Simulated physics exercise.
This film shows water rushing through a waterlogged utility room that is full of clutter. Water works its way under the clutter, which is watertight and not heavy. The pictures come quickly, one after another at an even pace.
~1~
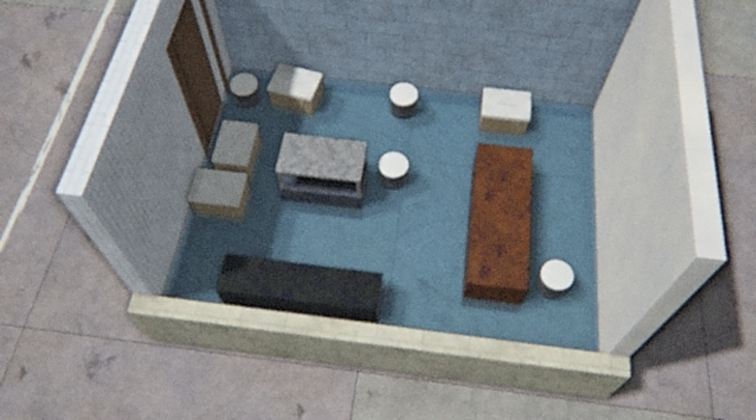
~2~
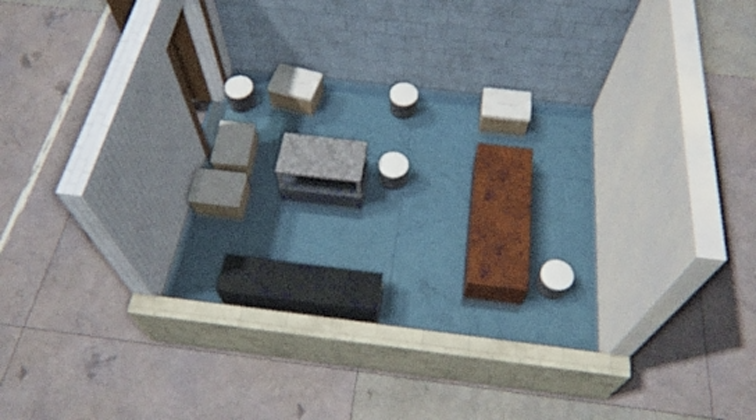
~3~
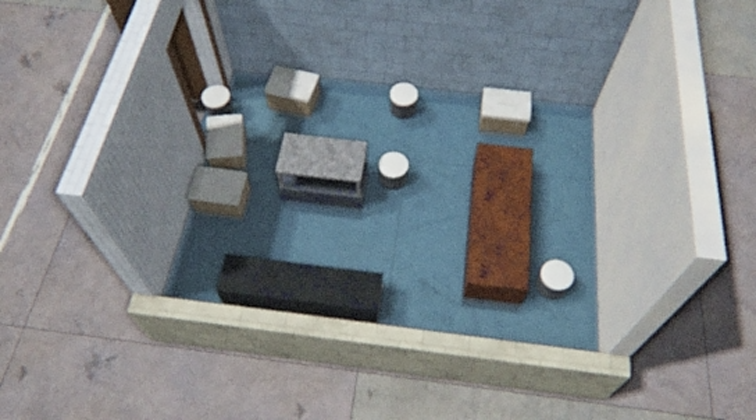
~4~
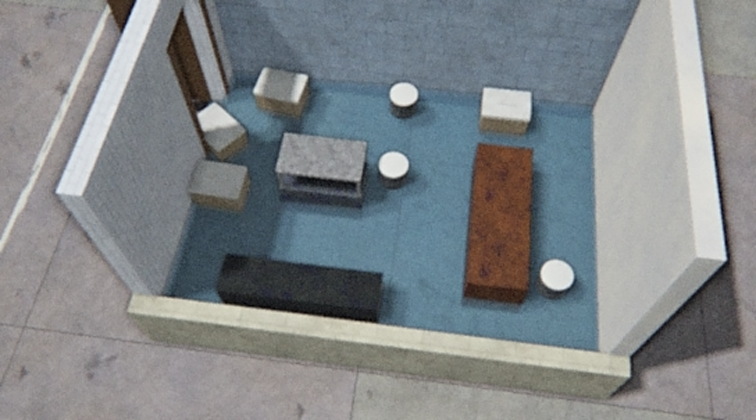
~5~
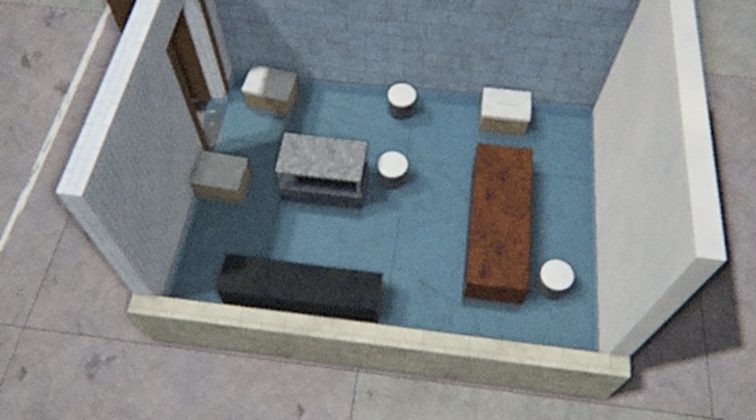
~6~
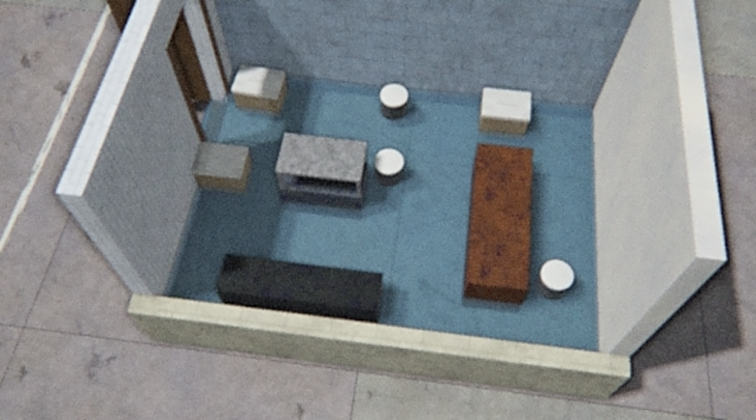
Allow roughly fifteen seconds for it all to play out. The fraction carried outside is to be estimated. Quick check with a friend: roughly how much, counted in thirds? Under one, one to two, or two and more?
It is going to be at or above two thirds.
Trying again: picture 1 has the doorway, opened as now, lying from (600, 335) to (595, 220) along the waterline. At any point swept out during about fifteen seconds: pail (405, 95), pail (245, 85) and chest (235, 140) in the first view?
Same order as asked: Exits, never leaves, never leaves.
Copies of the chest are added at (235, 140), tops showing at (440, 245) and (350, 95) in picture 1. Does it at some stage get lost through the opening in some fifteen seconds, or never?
One after the other: Never escapes, escapes.
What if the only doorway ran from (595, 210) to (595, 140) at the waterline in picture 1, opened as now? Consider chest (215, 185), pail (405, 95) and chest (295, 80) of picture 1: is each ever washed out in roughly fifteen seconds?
Retained; lost; retained.
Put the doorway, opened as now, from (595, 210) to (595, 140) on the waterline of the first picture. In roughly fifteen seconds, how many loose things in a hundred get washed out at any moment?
Share out: Near 50 %.
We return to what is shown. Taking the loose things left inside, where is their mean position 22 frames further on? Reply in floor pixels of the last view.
Centre estimate: Around (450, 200).
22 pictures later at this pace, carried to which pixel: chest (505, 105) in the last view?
Roughly at (378, 94).
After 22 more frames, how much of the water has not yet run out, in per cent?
Estimate: Near 66 in a hundred.
A moment on, 2 of 8 are out; 6 afloat.
Next, 4 of 8 are out; 4 afloat.
Later, 6 of 8 are out; 2 afloat.
In the end, 6 of 8 are out; 2 afloat.
